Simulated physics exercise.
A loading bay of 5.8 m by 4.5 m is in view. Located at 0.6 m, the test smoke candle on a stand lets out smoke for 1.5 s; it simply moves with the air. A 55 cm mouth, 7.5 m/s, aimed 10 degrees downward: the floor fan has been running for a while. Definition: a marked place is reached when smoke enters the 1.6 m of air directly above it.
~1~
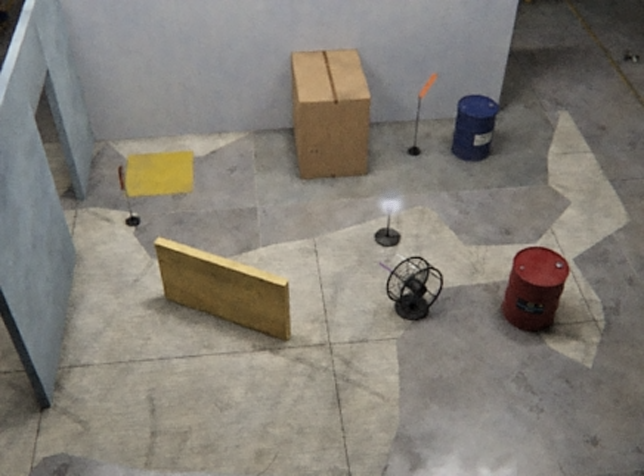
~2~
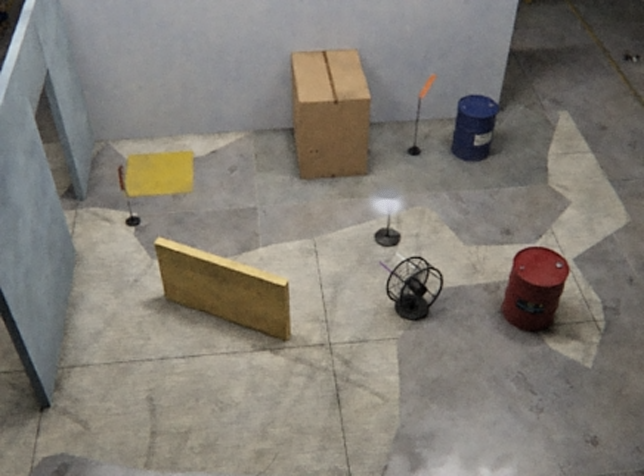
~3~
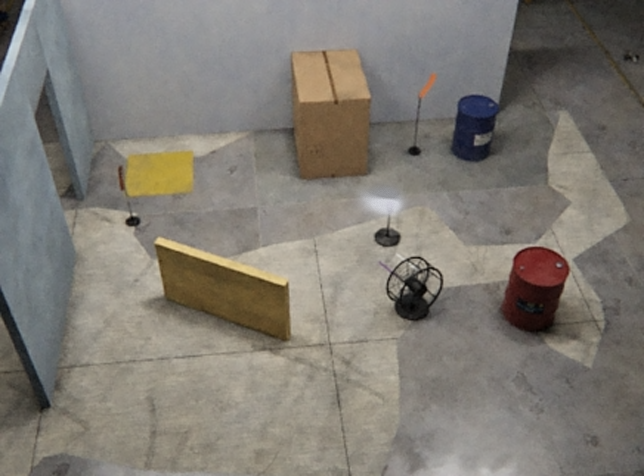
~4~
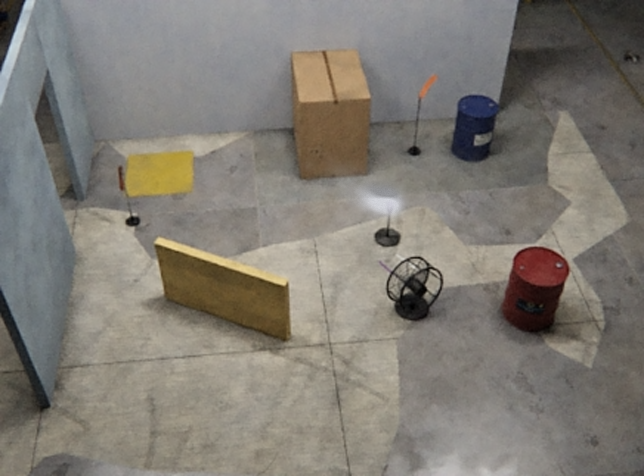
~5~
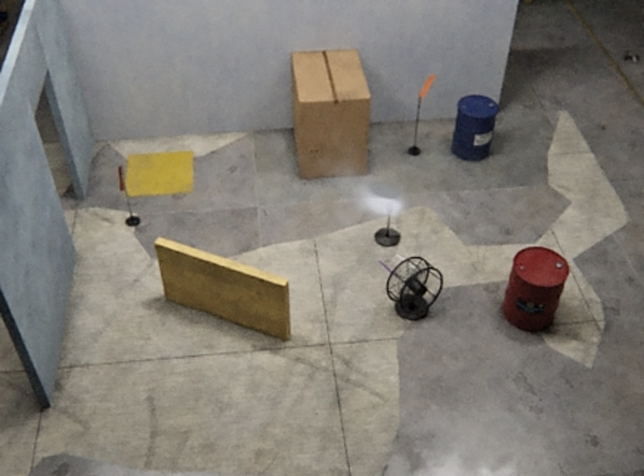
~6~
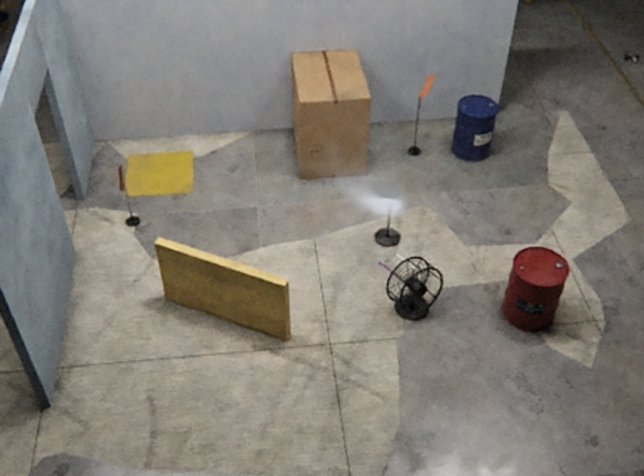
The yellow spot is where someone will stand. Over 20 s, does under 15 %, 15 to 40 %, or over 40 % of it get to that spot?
In that time, under 15 % gets there.
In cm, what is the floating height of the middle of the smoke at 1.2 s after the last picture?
The middle is at about 80 cm above the surface.
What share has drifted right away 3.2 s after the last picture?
Estimate: Close to 40 %.
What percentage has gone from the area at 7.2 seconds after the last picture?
80 %.
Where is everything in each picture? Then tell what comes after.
In the first picture, the smoke is thickest near (391, 202), the test smoke candle on a stand stands at (390, 209) and the floor fan is at (415, 285).
In the second picture, the smoke is thickest near (387, 201) and the yellow spot is centred on (160, 173).
In the third picture, the smoke is thickest near (385, 200), a ribbon ends at (124, 190) and a ribbon ends at (434, 74).
In the fourth picture, the smoke is thickest near (381, 198) and reaches out to (343, 178), the top of a barrel is at (541, 266) and the top of a large carton is at (329, 74).
In the fifth picture, the smoke is thickest near (379, 197) and reaches out to (332, 162).
In the sixth picture, the smoke is thickest near (377, 195) and reaches out to (315, 142), a ribbon ends at (122, 190) and a ribbon ends at (434, 76).
Then, 1.2 s after the last picture, 1 % is gone from the area; 1 % has passed over the yellow spot, and the middle of the rest is near (363, 126).
Then, 3.2 s after the last picture, 38 % is gone from the area; 2 % has passed over the yellow spot, and the middle of the rest is near (397, 22).
Then, 7.2 s after the last picture, 82 % is gone from the area; 2 % has passed over the yellow spot, and the middle of the rest is near (398, 31).
Then, 19.2 s after the last picture, 99 % is gone from the area; 2 % has passed over the yellow spot.
